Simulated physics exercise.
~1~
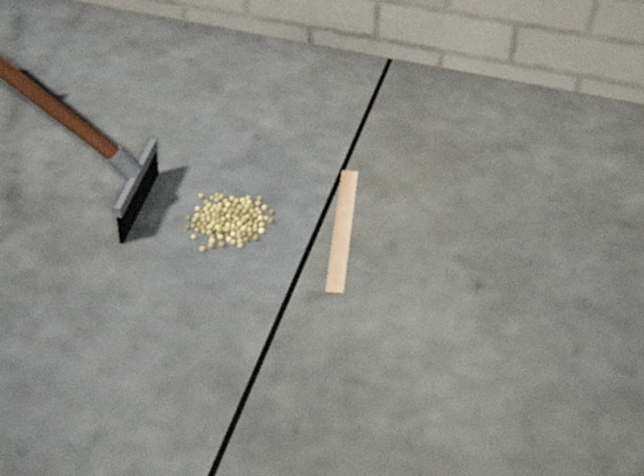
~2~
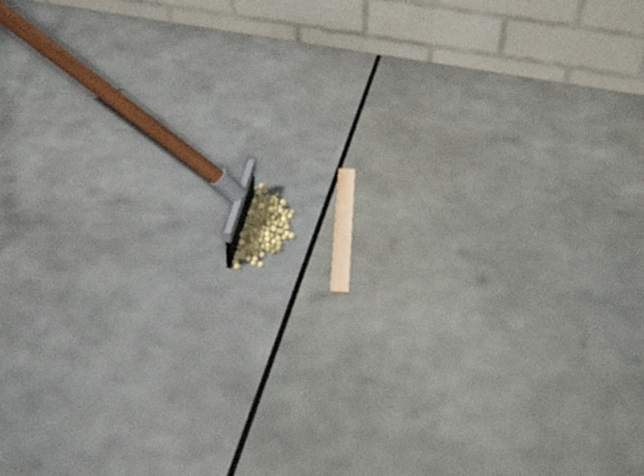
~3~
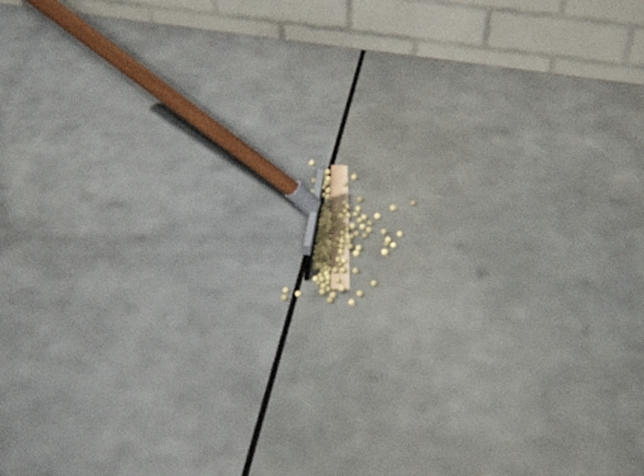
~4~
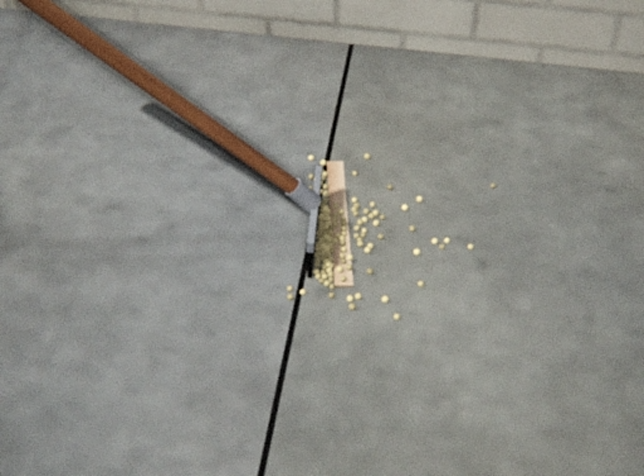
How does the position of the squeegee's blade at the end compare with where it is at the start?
At the start the blade is on the left, with the pile of beans between it and the pale strip. By the end it is farther right, at the dark line close beside the strip.
